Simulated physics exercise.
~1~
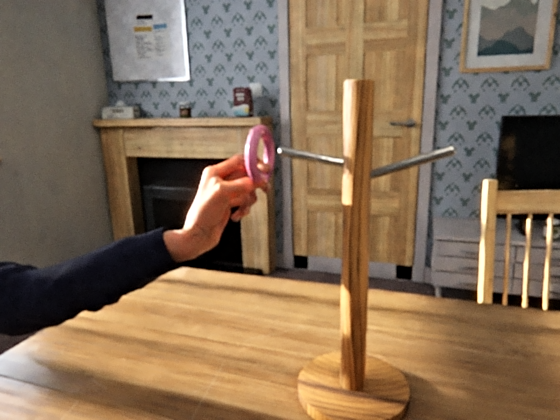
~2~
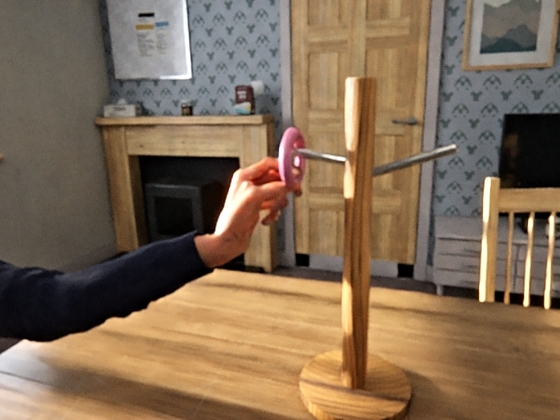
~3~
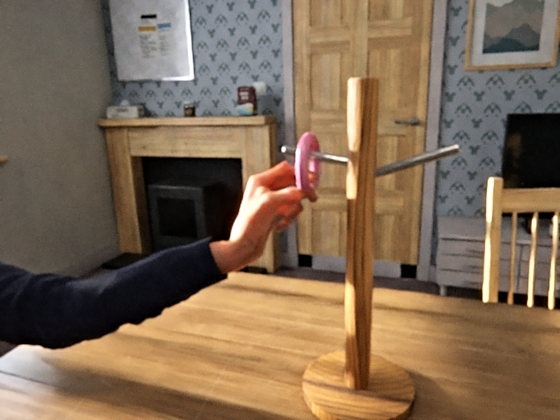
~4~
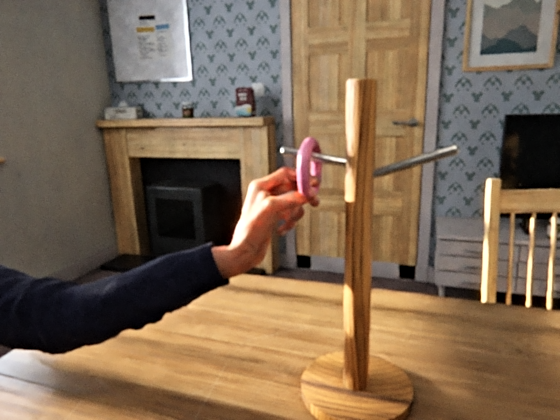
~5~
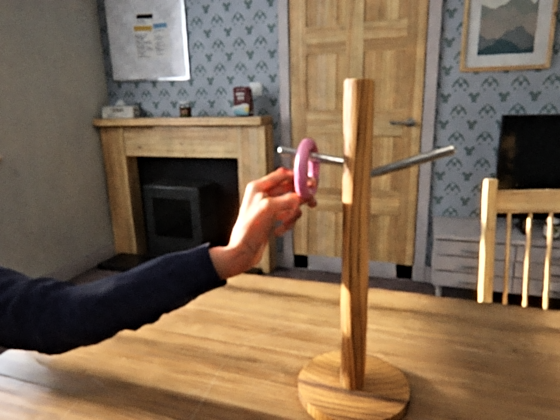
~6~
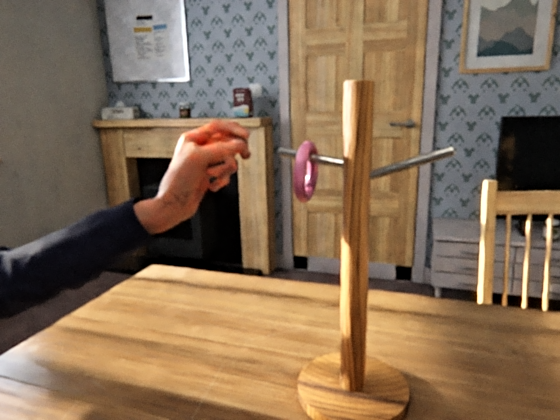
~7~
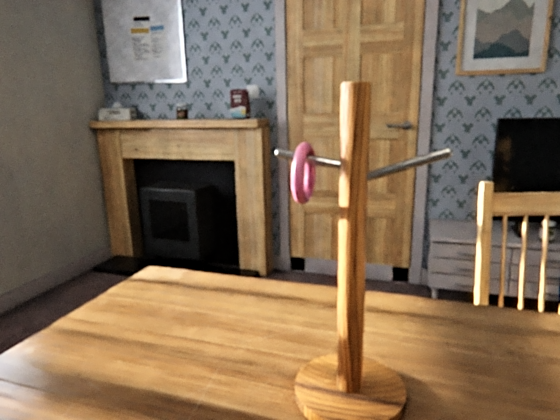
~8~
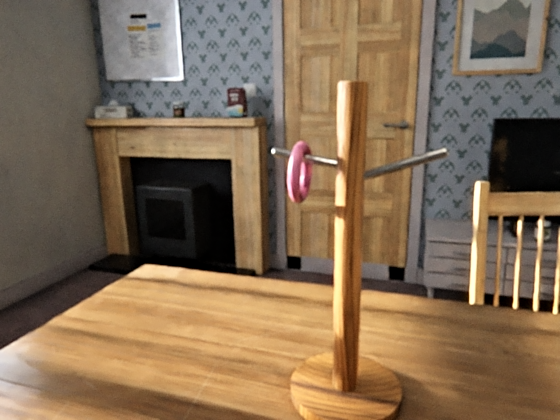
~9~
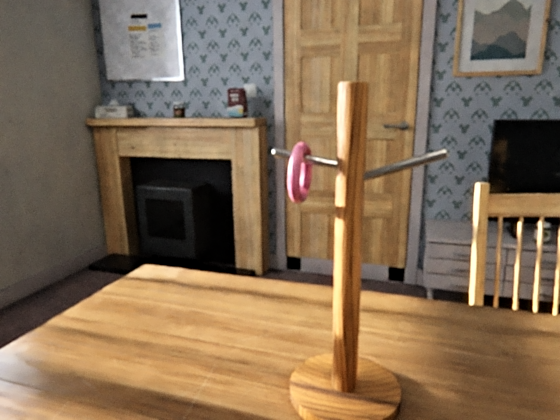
The video shows a hand bringing a pink ring of tape rightward onto the left arm of a wooden peg stand on a table, then letting go and drawing back out of view. The pink ring remains hanging from the metal peg.
